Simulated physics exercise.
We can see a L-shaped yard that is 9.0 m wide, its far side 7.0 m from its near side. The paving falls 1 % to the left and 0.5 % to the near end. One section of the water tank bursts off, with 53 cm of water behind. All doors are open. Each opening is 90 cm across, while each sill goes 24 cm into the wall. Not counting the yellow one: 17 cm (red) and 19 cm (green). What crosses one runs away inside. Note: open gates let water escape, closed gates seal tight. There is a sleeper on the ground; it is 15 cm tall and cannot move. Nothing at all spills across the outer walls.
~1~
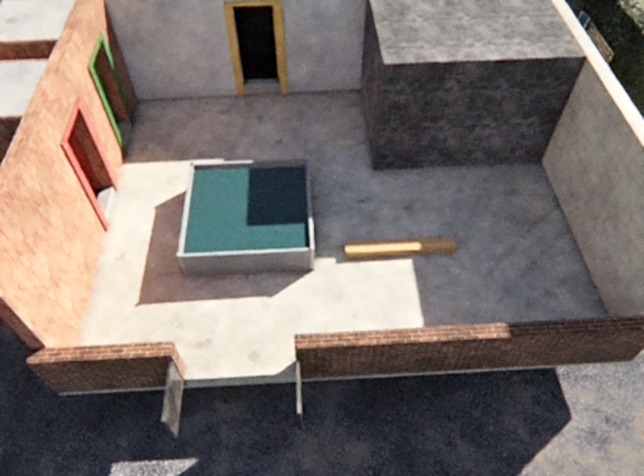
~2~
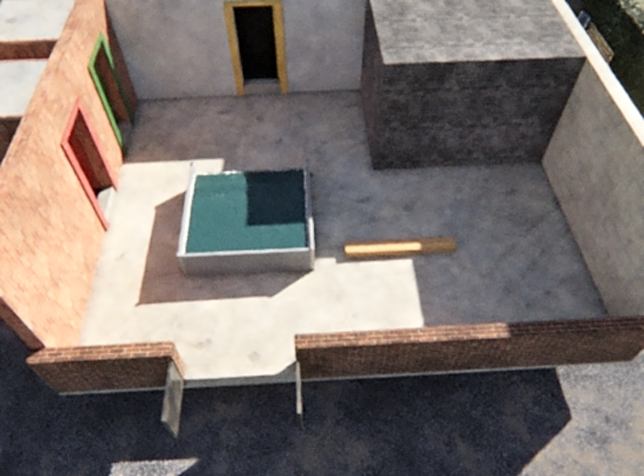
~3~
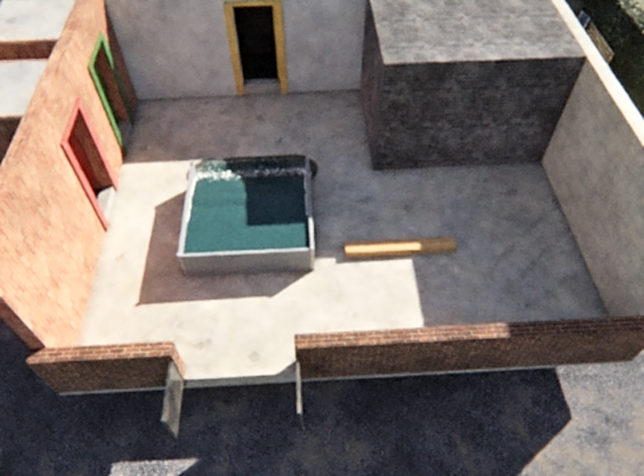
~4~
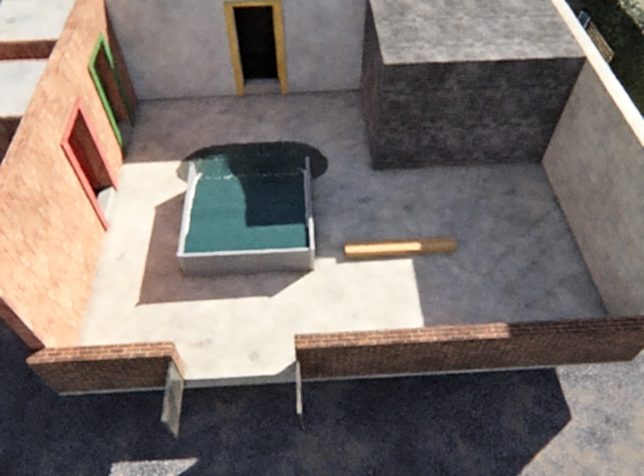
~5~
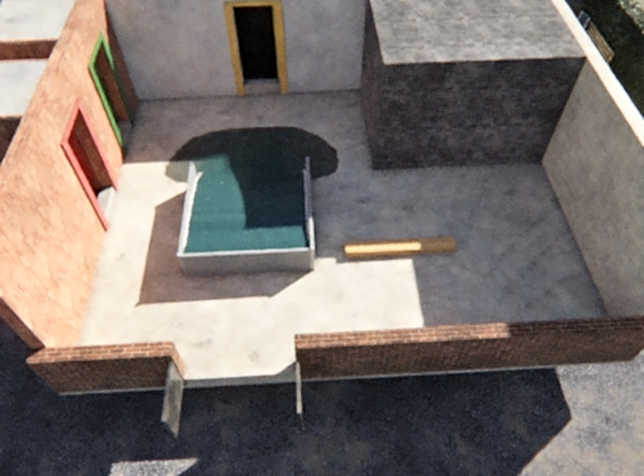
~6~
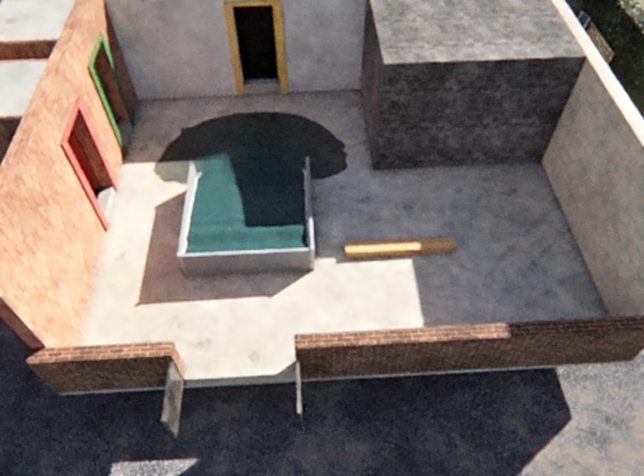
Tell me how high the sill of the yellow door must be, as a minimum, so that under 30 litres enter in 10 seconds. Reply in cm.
It would need to be about 23 cm high.
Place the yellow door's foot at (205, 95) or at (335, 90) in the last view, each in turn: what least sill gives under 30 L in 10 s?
You'd want about 19 cm there first, then about 18 cm.
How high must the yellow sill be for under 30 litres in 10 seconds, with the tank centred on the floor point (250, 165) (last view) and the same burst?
In that case about 31 cm.
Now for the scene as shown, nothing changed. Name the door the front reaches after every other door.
The red door.
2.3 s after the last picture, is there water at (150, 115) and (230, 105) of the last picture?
Awash, awash.
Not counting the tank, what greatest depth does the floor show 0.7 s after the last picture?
Roughly 29 cm.
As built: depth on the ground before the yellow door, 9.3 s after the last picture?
The depth there is around 4.5 cm.
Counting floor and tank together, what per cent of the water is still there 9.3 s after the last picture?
Something near 96 out of a hundred parts.
Then, 0.7 s after the last picture water covers 25 % of the floor, deepest (29 cm) near (250, 98); 28 cm at the yellow door, 0 litres in over its 25 cm sill.
Then, 2.3 s after the last picture water covers 30 % of the floor, deepest (36 cm) near (138, 103); 26 cm at the yellow door, 14 litres in over its 25 cm sill.
Then, 9.3 s after the last picture water covers 80 % of the floor, deepest (14 cm) near (72, 372); 5 cm at the yellow door, 16 litres in over its 25 cm sill.
At the yellow door as built, the water peaked near 31 cm, 0.9 s after the last picture.
With a sill of 19 cm, 73 litres would have come in within the 10 s; with 26 cm, 11 litres. So under 30 litres takes about 23 cm.
